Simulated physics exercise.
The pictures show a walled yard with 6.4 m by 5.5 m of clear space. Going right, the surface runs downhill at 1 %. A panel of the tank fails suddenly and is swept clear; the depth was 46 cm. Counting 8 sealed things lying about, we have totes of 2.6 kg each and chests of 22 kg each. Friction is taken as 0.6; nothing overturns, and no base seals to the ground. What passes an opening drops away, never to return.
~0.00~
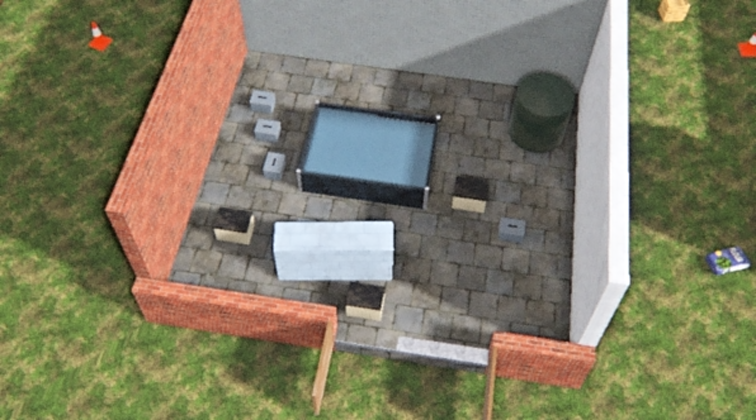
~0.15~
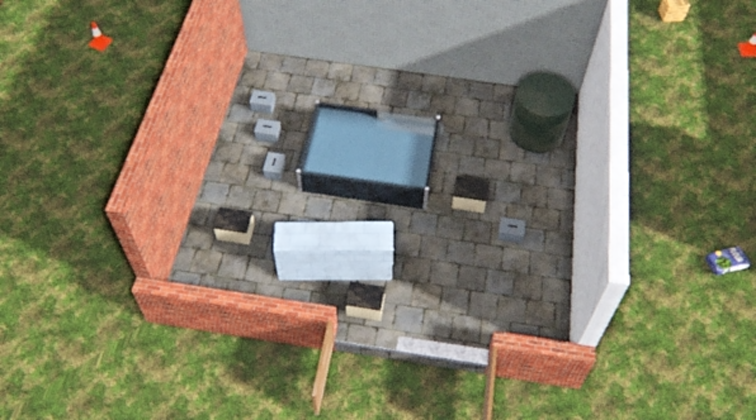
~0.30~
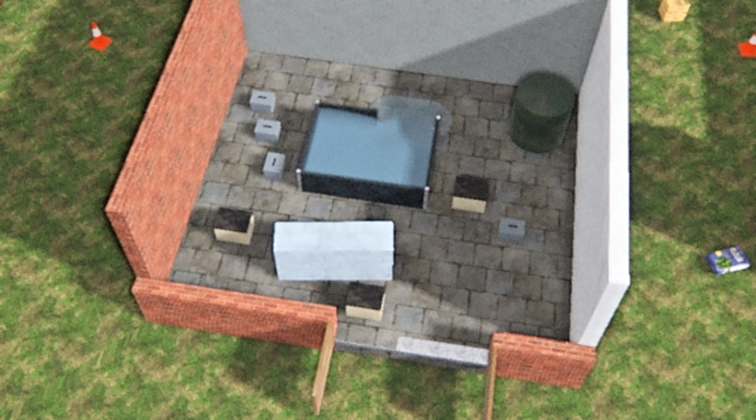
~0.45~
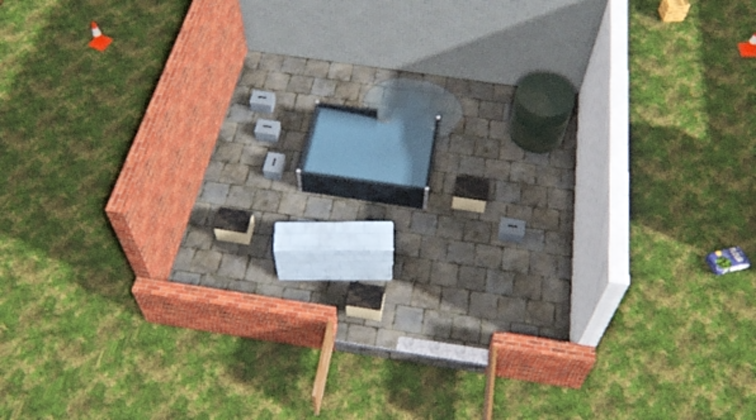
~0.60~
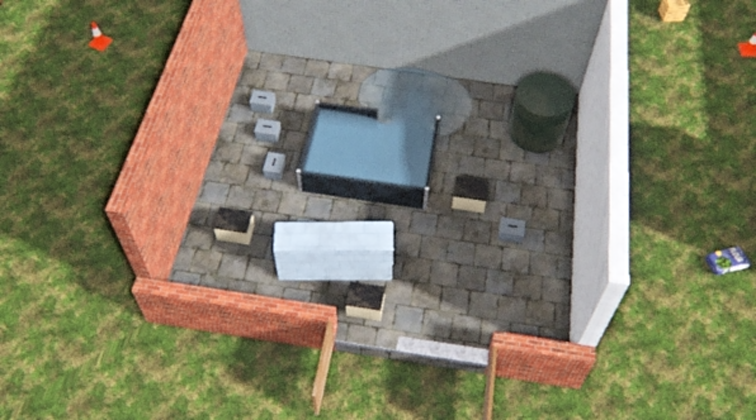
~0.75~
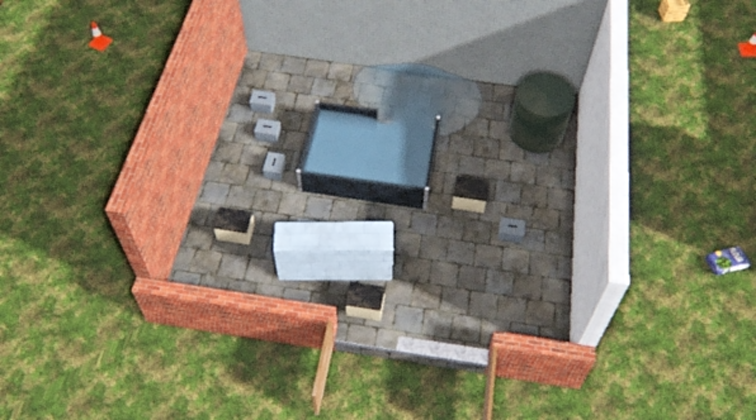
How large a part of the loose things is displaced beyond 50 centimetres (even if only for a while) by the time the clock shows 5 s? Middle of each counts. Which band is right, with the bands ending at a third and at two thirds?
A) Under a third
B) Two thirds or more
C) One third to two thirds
(C) One third to two thirds.
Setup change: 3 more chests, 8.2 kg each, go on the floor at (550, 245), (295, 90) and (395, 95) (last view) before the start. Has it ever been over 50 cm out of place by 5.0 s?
Outcome: Breaks the threshold first, breaks the threshold next, breaks the threshold last.
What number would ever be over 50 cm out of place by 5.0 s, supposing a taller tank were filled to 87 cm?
Then the count would be 4.
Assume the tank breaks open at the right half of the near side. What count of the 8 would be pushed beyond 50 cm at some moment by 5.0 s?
The answer would then be 2.
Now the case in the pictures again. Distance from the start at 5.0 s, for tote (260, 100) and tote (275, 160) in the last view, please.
The first is off by 200 cm, the second by 10 cm.
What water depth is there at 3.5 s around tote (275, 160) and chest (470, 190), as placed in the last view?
First roughly 0 cm, second roughly 1 cm.
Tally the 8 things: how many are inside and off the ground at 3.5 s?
I'd say 1 of them.
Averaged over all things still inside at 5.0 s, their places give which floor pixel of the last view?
The centre is close to (326, 226).
After 1.1 s 0 of 8 are over 50 cm from their spots; 0 afloat.
After 2.2 s 0 of 8 are over 50 cm from their spots; 0 afloat.
After 3.5 s 1 of 8 are over 50 cm from their spots; 1 afloat.
After 5.0 s 3 of 8 are over 50 cm from their spots, and 3 have been at some point; 0 afloat.
